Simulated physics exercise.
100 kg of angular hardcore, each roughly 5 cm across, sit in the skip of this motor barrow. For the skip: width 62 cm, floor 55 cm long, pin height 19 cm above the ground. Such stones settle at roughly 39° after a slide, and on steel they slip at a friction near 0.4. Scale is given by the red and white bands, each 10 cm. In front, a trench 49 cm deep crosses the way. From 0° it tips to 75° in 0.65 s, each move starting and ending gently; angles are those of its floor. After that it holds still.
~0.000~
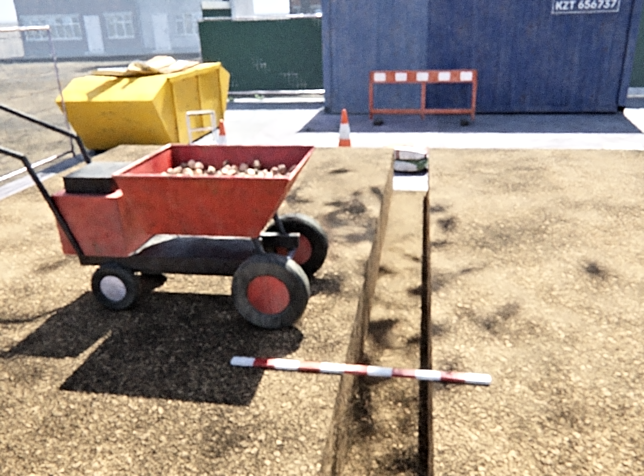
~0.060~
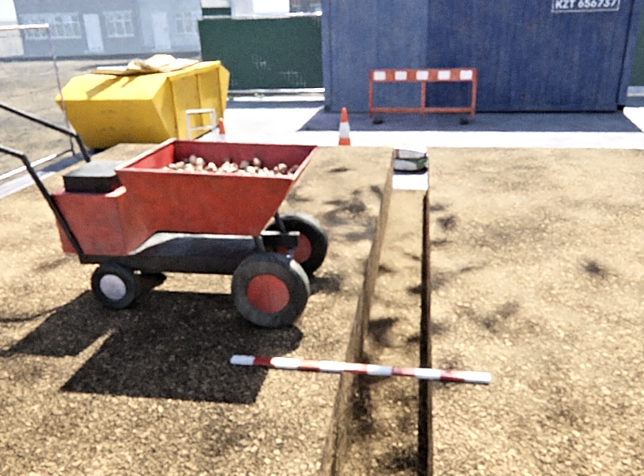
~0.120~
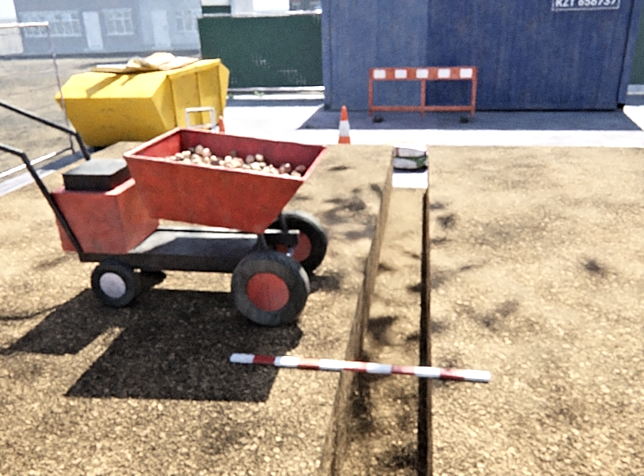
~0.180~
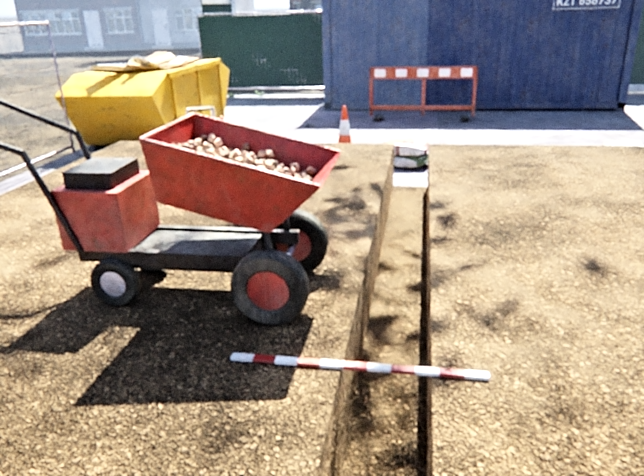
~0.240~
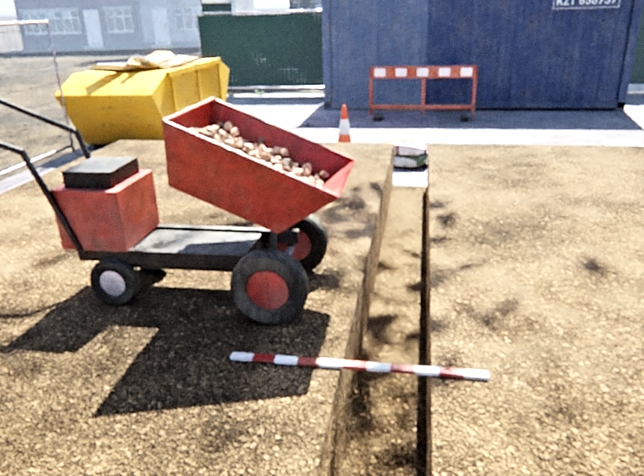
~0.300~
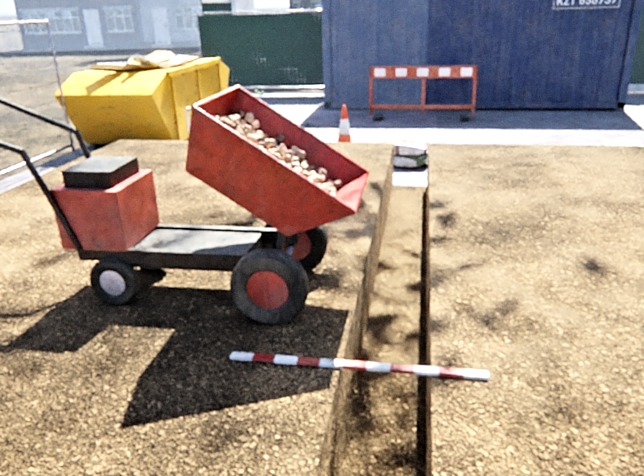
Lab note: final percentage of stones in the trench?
Approx. 40 %.
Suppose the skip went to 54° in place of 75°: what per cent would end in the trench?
The trench would hold about 10% of it.
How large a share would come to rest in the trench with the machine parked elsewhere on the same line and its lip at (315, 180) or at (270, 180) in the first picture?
Roughly 25 in a hundred, then 55 in a hundred.
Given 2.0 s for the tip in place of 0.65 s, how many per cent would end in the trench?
It'd be some 60 per cent.
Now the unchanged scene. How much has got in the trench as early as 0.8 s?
Something like 10 in a hundred.
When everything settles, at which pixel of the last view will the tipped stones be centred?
Somewhere near pixel (446, 303).
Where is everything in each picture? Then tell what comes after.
Lip at (289, 179), floor tilted 0°, highest stones at (215, 173), in the first picture.
The skip is at 2°, its lip at (293, 179); the top of the load is at (206, 169); the stones move at 0.4 m/s on average, in the second picture.
The skip is at 7°, its lip at (303, 181); the top of the load is at (187, 157); the stones move at 0.9 m/s on average, in the third picture.
Lip at (319, 187), floor tilted 14°, highest stones at (195, 146); the stones move at 1.3 m/s on average, in the fourth picture.
The skip is at 23°, its lip at (337, 197); the top of the load is at (209, 131); the stones move at 1.5 m/s on average, in the fifth picture.
Lip at (355, 212), floor tilted 33°, highest stones at (231, 120); the stones move at 1.6 m/s on average, in the sixth picture.
After 0.5 s the floor is at 64°; 100 % in the skip; the foremost stones are at (374, 238).
After 0.8 s the floor is at 75°; 77 % in the skip, 10 % in the trench, 13 % past the trench; the foremost stones are at (459, 293).
After 1.1 s the floor is at 75°; 25 % in the skip, 22 % in the trench, 53 % past the trench; the foremost stones are at (609, 319).
After 3.0 s the floor is at 75°; 10 % in the skip, 40 % in the trench, 51 % past the trench; the foremost stones are past the picture's edge.
